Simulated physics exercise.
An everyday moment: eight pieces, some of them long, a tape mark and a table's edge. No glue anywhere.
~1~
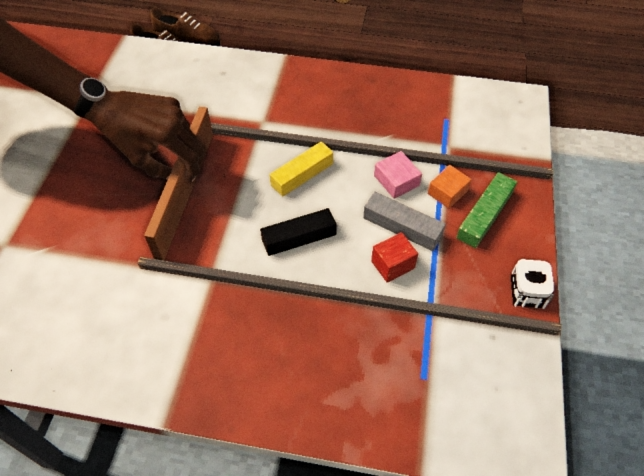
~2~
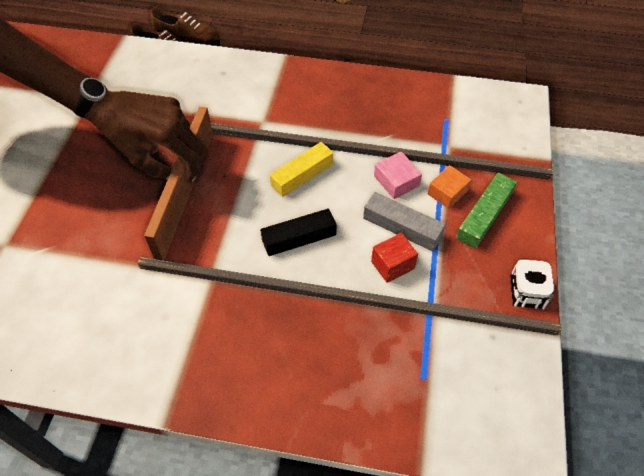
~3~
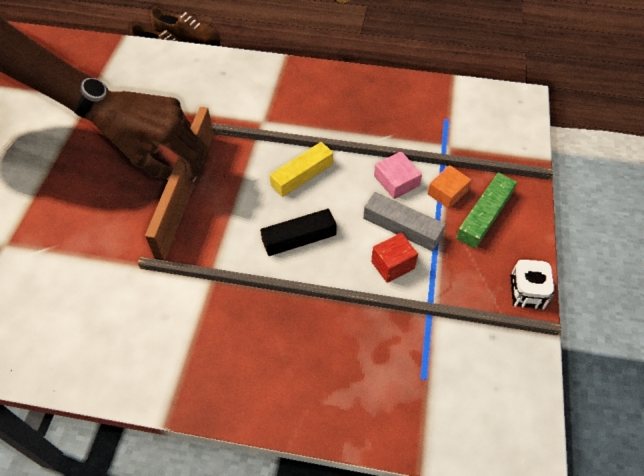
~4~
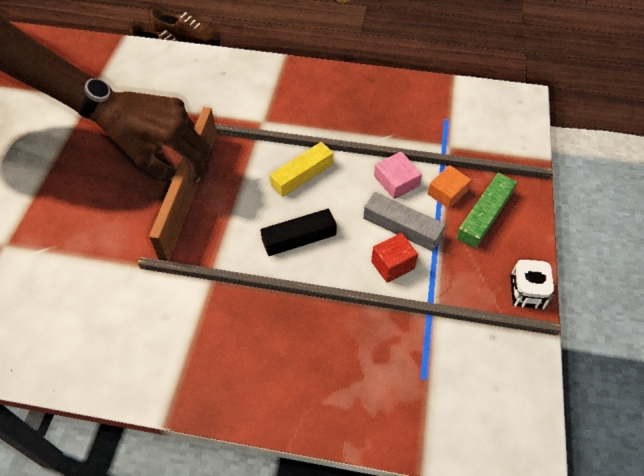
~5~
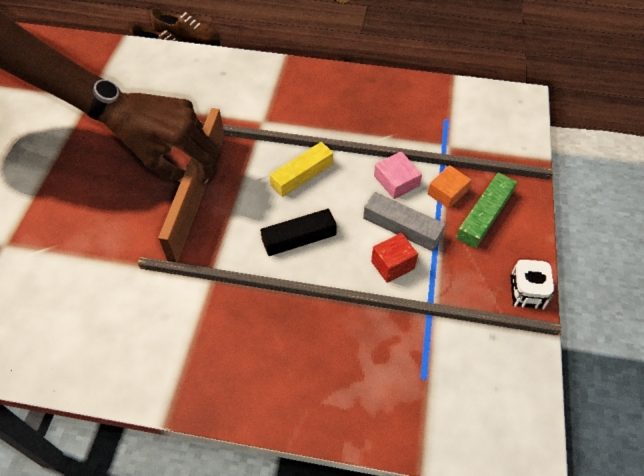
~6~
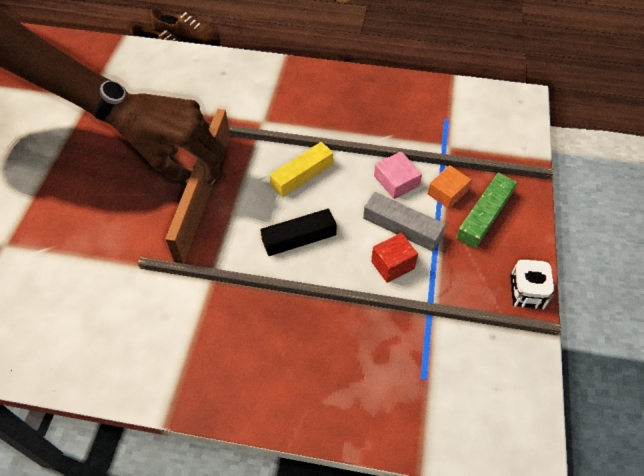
A dark-skinned hand with a wristwatch grips a wooden board on a red-and-white checked table, seen from above at an angle by a still camera. Between two dark rails lie yellow and black bars at left, pink, grey, red and orange pieces nearer a blue tape line, and a green bar and black-and-white case at right. The hand, at first nearly still, slides the board slightly rightward, touching none of the pieces, which stay in place.
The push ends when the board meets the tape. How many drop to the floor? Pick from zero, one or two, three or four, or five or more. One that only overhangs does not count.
As it turns out, the number that fall off is zero.
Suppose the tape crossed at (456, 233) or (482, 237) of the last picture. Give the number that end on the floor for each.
Try by try, 0 and 2.
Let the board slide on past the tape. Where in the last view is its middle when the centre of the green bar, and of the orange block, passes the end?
For the green bar at (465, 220), for the orange block at (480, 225).
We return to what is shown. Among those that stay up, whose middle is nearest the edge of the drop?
It is the green bar.
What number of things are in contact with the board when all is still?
2 of them.
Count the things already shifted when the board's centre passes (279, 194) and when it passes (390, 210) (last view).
By then 2, and 7.
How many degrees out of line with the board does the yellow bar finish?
Near 0 degrees.
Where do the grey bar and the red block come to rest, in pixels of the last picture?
About (488, 241), and the other about (480, 277).
Soon after, none off yet; white case at rest near (531, 284); green bar at rest near (487, 210); orange block at rest near (449, 187).
In the end, the number that fall off is zero.
